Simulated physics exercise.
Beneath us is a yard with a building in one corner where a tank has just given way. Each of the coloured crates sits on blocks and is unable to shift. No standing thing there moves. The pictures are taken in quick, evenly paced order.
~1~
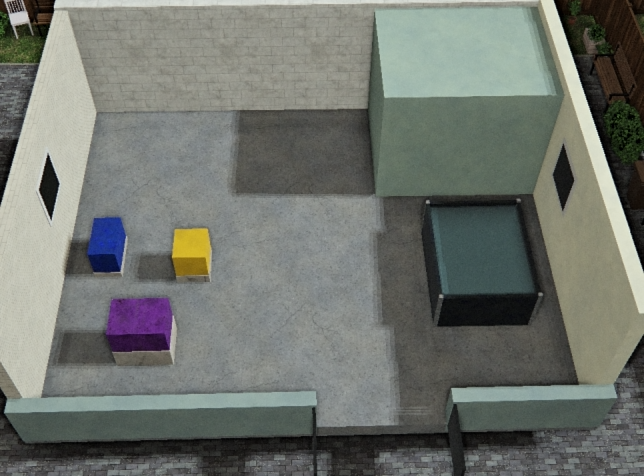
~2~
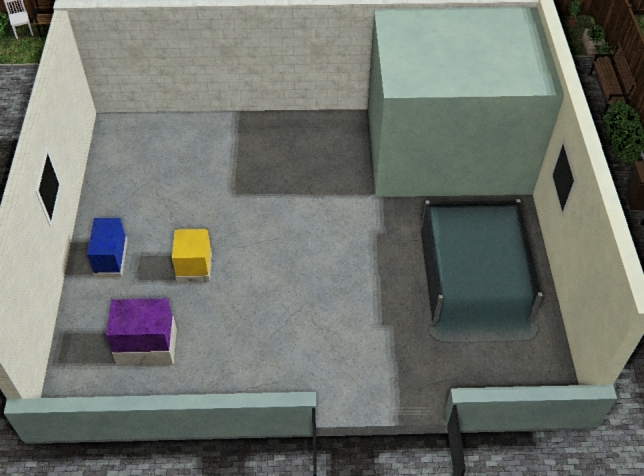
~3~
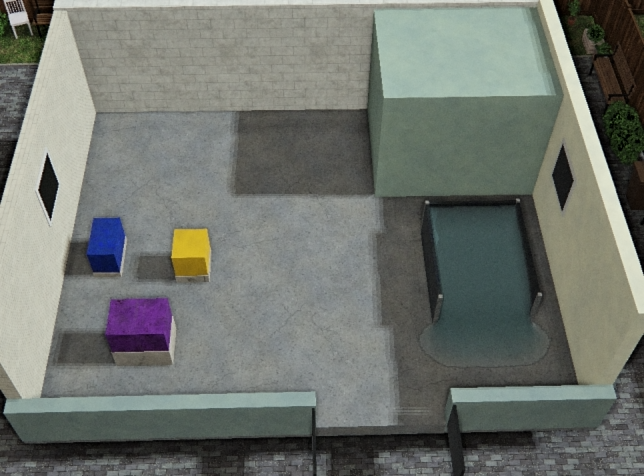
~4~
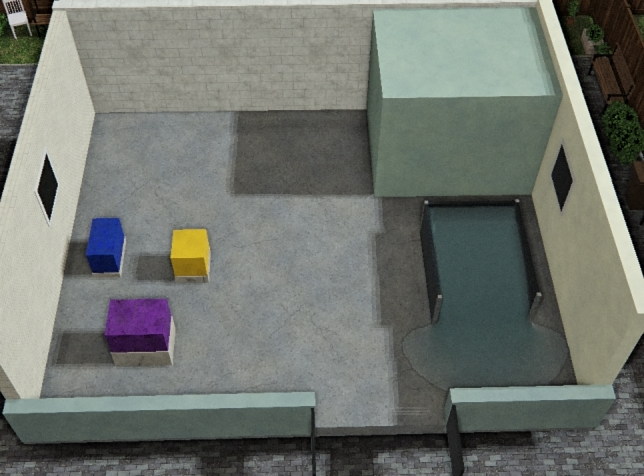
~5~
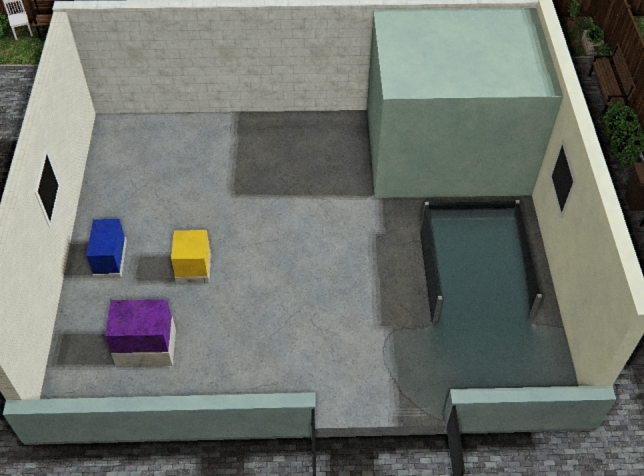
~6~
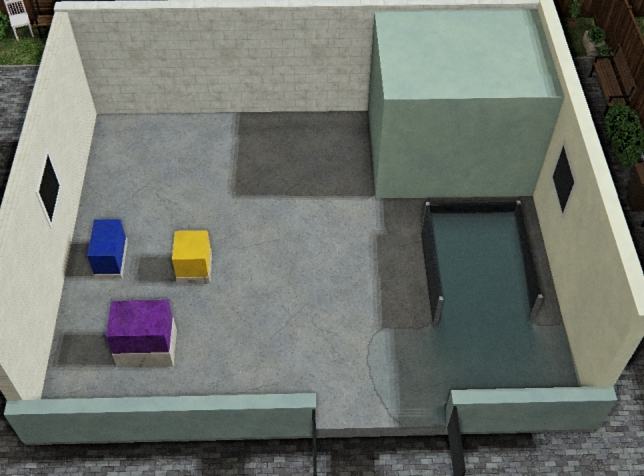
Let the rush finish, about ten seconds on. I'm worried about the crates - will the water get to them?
At the end, I expect the blue crate to stay untouched, I expect the yellow crate to stay untouched, I expect the purple crate to stay untouched.
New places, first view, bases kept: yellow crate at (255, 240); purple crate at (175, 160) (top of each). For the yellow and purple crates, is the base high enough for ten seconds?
Reading - yellow crate: Untouched, purple crate: Untouched.
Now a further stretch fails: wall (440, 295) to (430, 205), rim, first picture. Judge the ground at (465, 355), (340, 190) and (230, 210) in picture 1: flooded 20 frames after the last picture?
Unwetted / soaked / soaked.
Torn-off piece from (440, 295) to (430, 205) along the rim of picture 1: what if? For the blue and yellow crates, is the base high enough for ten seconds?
The blue one is reached; the yellow one is reached.
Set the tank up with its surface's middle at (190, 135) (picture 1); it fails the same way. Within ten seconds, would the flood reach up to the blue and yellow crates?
Checking each, the blue crate gets swamped and the yellow crate gets swamped.
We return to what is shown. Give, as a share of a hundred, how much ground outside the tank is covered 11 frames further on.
My estimate is close to 15 per cent.
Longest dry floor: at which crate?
That one's the one in blue.
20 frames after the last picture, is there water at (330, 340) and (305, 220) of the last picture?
Going in order, I'd say drenched for the first and clear for the second.
A moment on, water covers 10 % of the floor; the blue crate not reached, the yellow crate not reached, the purple crate not reached.
Next, water covers 15 % of the floor; the blue crate not reached, the yellow crate not reached, the purple crate not reached.
Then, water covers 35 % of the floor; the blue crate not reached, the yellow crate not reached, the purple crate water round its plinth.
Later, water covers 65 % of the floor; the blue crate water round its plinth, the yellow crate water round its plinth, the purple crate water round its plinth.
In the end, water covers 70 % of the floor; the blue crate stayed above the water, the yellow crate stayed above the water, the purple crate stayed above the water.
